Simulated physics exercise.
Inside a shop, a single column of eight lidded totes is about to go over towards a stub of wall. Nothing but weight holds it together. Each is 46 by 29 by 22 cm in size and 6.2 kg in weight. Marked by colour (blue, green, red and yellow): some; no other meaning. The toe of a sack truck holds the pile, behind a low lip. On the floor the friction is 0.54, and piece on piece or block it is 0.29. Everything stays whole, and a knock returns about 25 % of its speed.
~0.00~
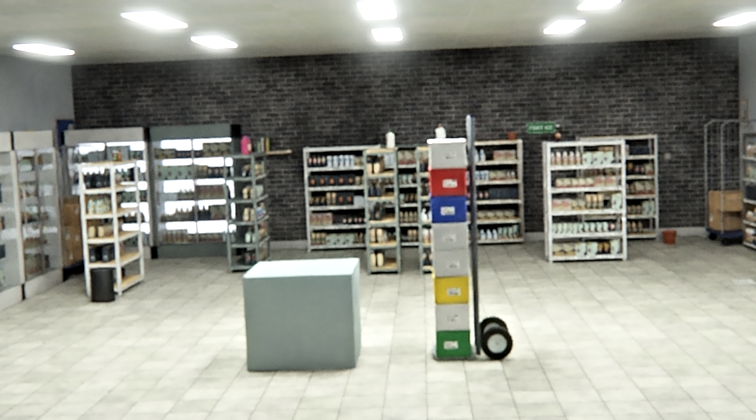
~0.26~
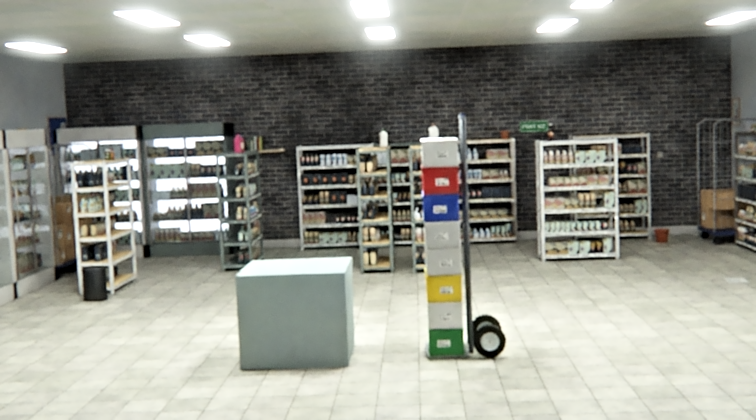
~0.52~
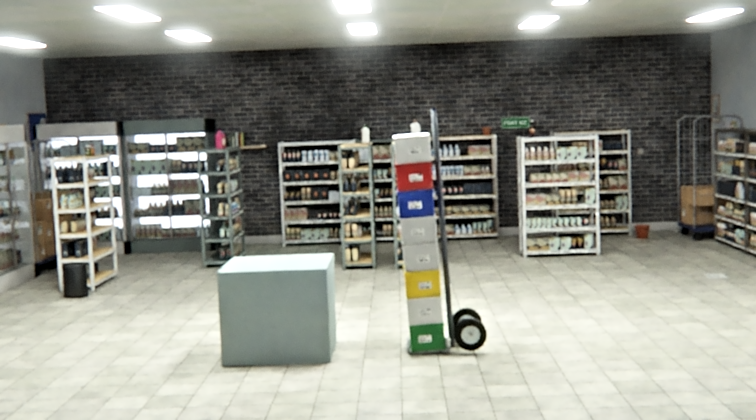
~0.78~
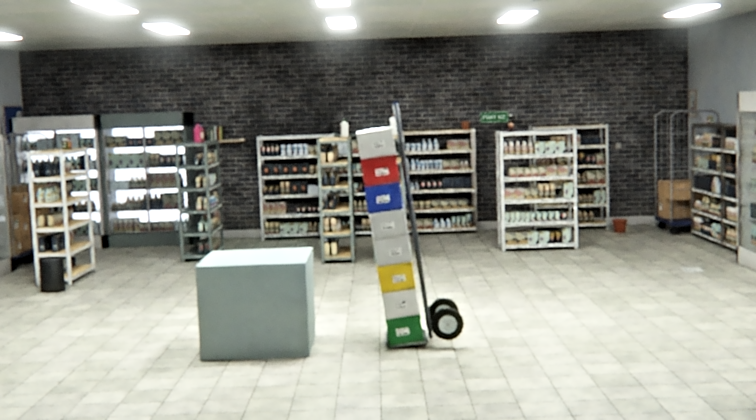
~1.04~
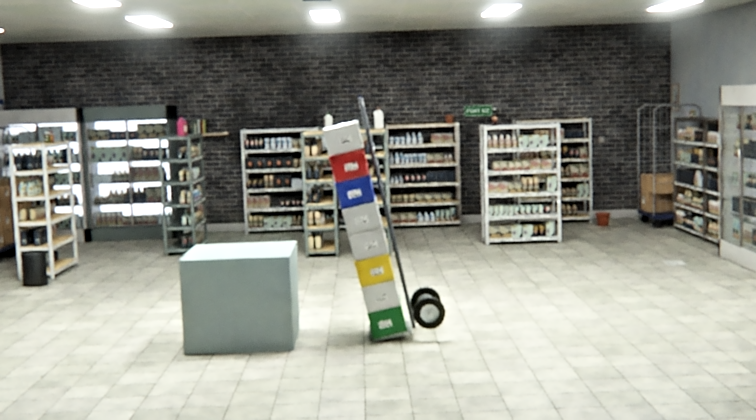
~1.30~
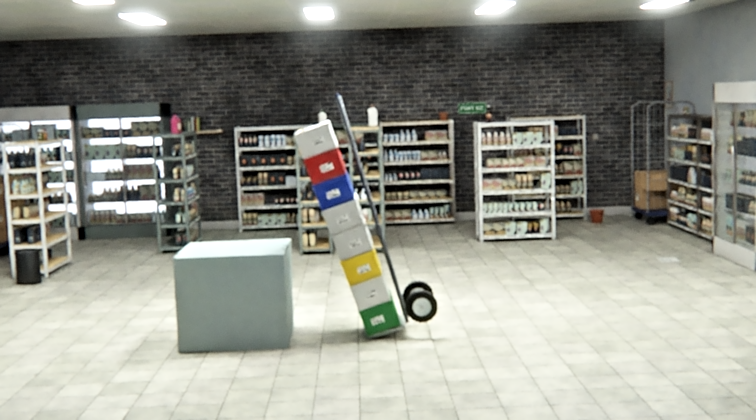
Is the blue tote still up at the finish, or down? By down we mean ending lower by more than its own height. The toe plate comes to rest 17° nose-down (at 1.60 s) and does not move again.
Down.
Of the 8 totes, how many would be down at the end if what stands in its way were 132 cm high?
Result - 1.
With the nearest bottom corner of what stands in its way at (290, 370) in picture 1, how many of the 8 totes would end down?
That would give 6.
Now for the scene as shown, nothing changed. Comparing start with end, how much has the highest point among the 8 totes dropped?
Roughly 70 centimetres.
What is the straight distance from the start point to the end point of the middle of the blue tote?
About 120 cm.
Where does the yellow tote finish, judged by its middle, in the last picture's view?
End point in last frame: Roughly (327, 279).
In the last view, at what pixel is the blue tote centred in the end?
It stops roughly at (244, 231).
Around 1.62 s, none of the 8 totes down, 8 disturbed; blue tote tipped 32°, 11 cm lower; red tote tipped 32°, 14 cm lower.
Around 2.30 s, 3 of the 8 totes down; blue tote on its side; red tote upside down.
Finally (4.1 s), 3 of the 8 totes down; blue tote on its side; yellow tote tipped 42°, 10 cm lower; green tote tipped 42°. Seen by the last camera, middles, blue tote near (244, 231), yellow tote near (327, 279).
